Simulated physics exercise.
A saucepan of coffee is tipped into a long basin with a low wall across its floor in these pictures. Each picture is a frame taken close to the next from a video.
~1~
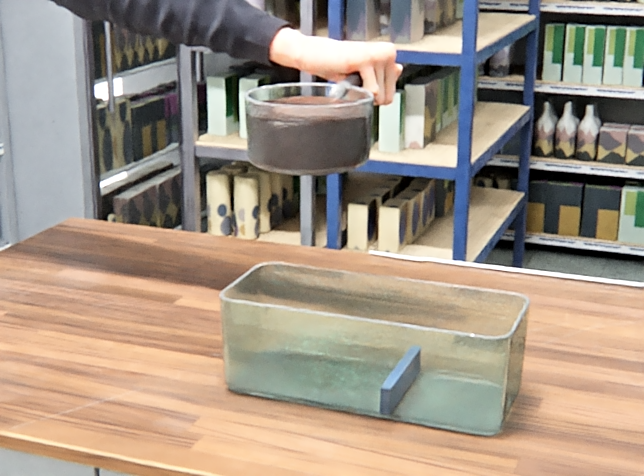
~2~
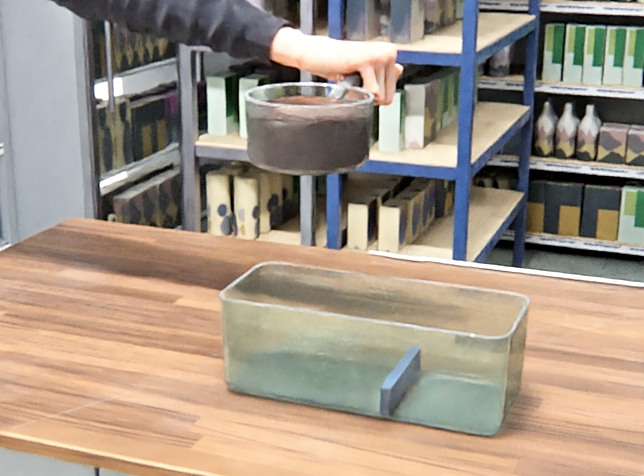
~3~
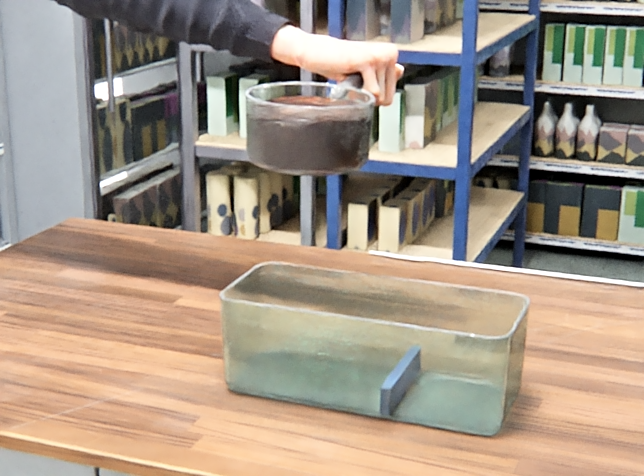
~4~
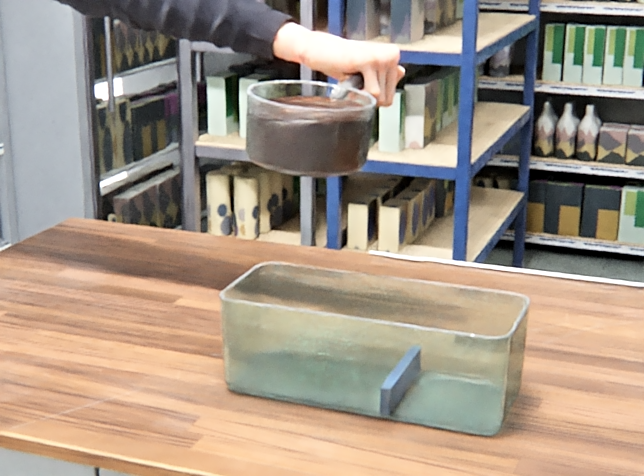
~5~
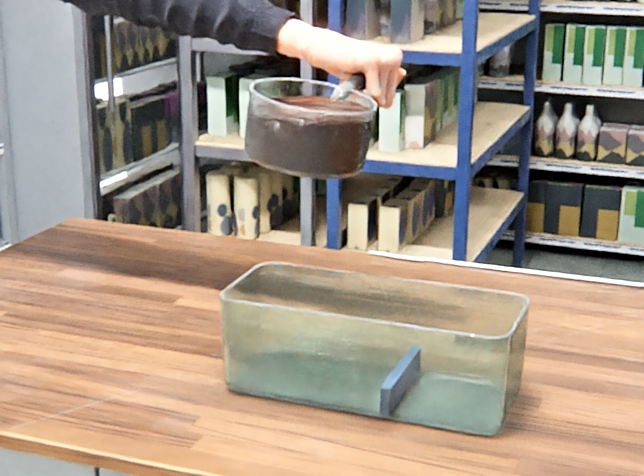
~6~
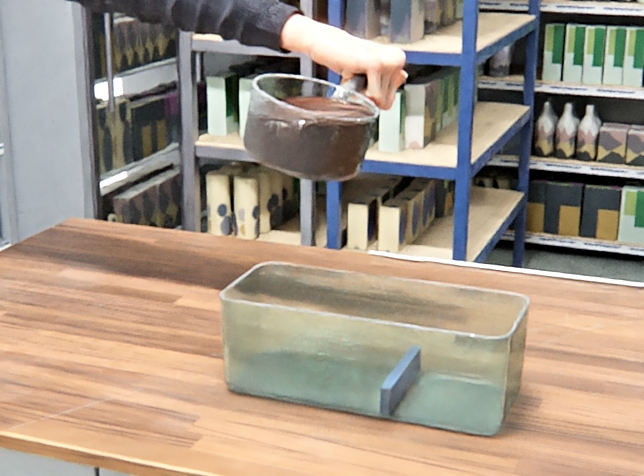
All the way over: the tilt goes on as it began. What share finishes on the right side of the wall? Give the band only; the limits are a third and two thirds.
Middle share.
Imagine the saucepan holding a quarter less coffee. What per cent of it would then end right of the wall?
About 60 in a hundred.
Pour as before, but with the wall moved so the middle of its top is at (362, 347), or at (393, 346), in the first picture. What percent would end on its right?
Roughly 90 % and then 75 %.
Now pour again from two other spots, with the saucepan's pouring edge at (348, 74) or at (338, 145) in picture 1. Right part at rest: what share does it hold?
Try one: 55 %; try two: 35 %.
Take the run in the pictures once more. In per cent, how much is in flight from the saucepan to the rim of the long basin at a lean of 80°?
About 45 per cent.
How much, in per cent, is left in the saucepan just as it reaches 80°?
Roughly 45 percent.
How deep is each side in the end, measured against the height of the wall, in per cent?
Once it is still, the left part shows 40 per cent and the right part 100.
A moment on, the saucepan is tipped on its side and 43 per cent is still to pour, 1 is left of the wall and 13 right of it.
Next, the saucepan is tipped right over and 3 per cent is still to pour, 21 is left of the wall and 65 right of it.
Then the saucepan is tipped right over and 0 per cent is still to pour, 36 is left of the wall and 62 right of it.
Later the saucepan is tipped right over and 0 per cent is still to pour, 39 is left of the wall and 59 right of it.
At rest 40 per cent lies left of the wall, 59 right of it and 2 outside.
